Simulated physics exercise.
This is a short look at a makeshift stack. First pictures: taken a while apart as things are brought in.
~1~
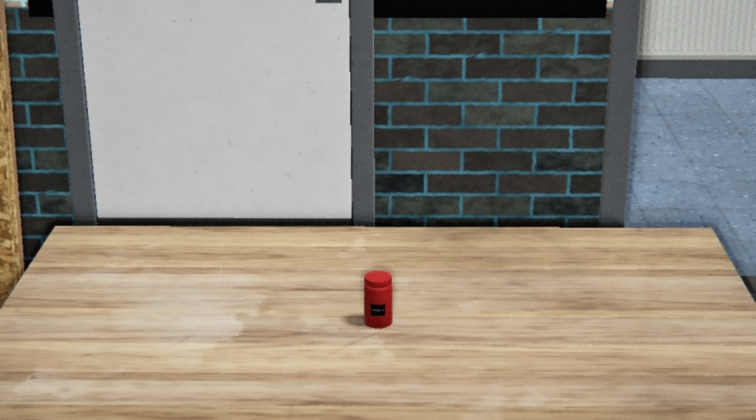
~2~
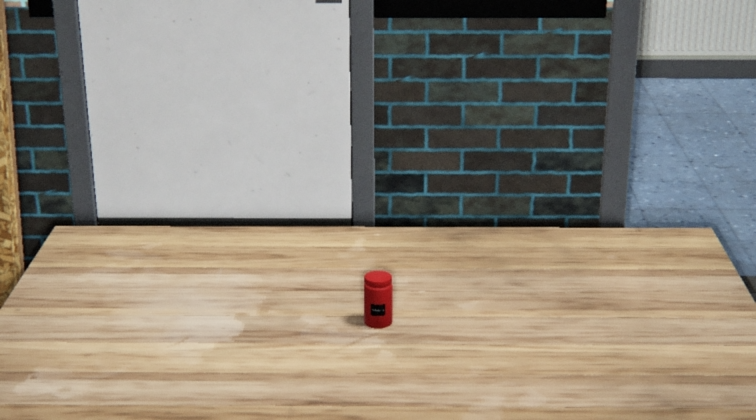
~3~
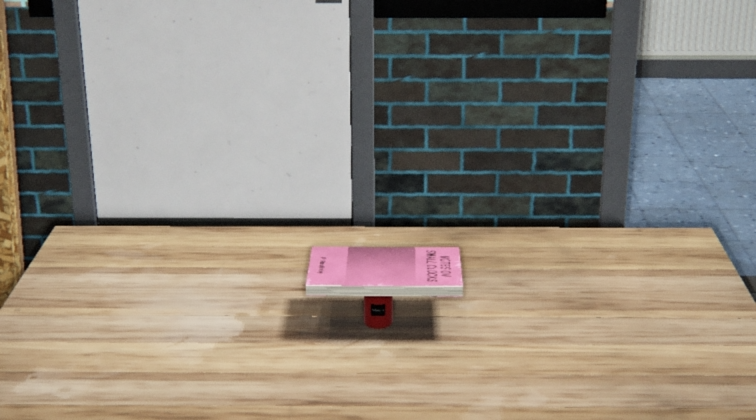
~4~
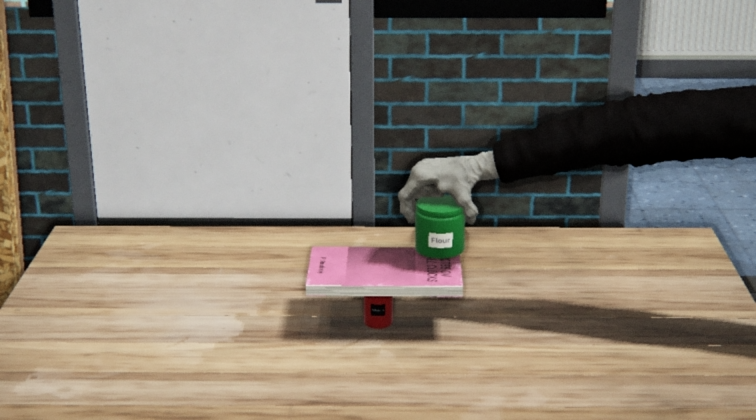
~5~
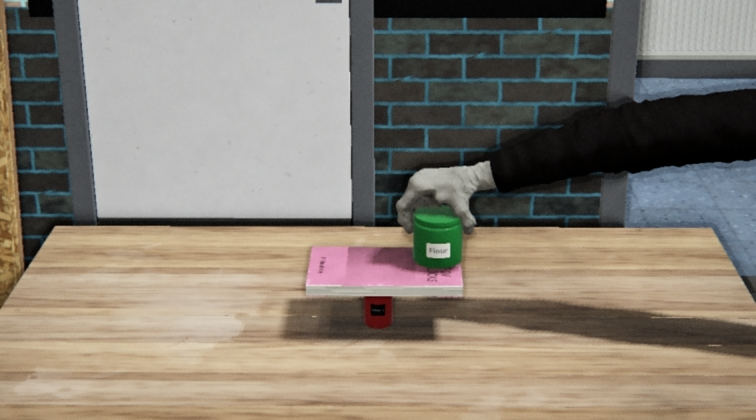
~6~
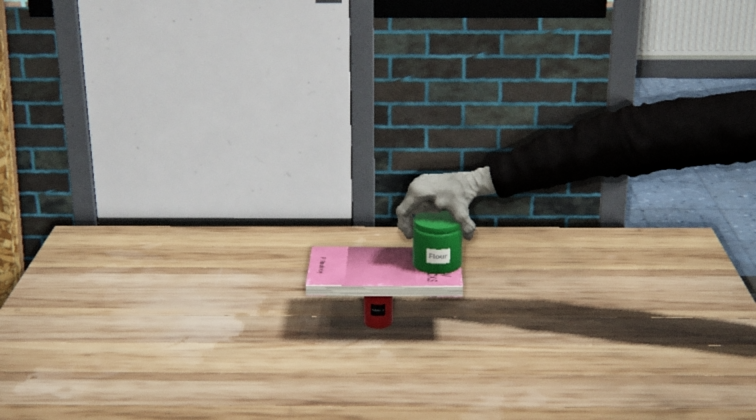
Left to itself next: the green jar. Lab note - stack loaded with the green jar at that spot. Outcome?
Sure enough, it doesn't last, sadly.
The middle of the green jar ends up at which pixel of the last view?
In the final view it sits at roughly (488, 305).
Then, 0.30 s past the last view, green jar now fallen; pink book rocked 31° from its first pose.
Then, 0.40 s past the last view, pink book rocked 50° from its first pose.
Then, 0.50 s past the last view, pink book rocked 42° from its first pose.
Finally, fallen, green jar; down or leaning hard in the stack, pink book; red shaker still in place. Final places as the last picture's camera would see them, green jar near (488, 305). The stack comes apart.
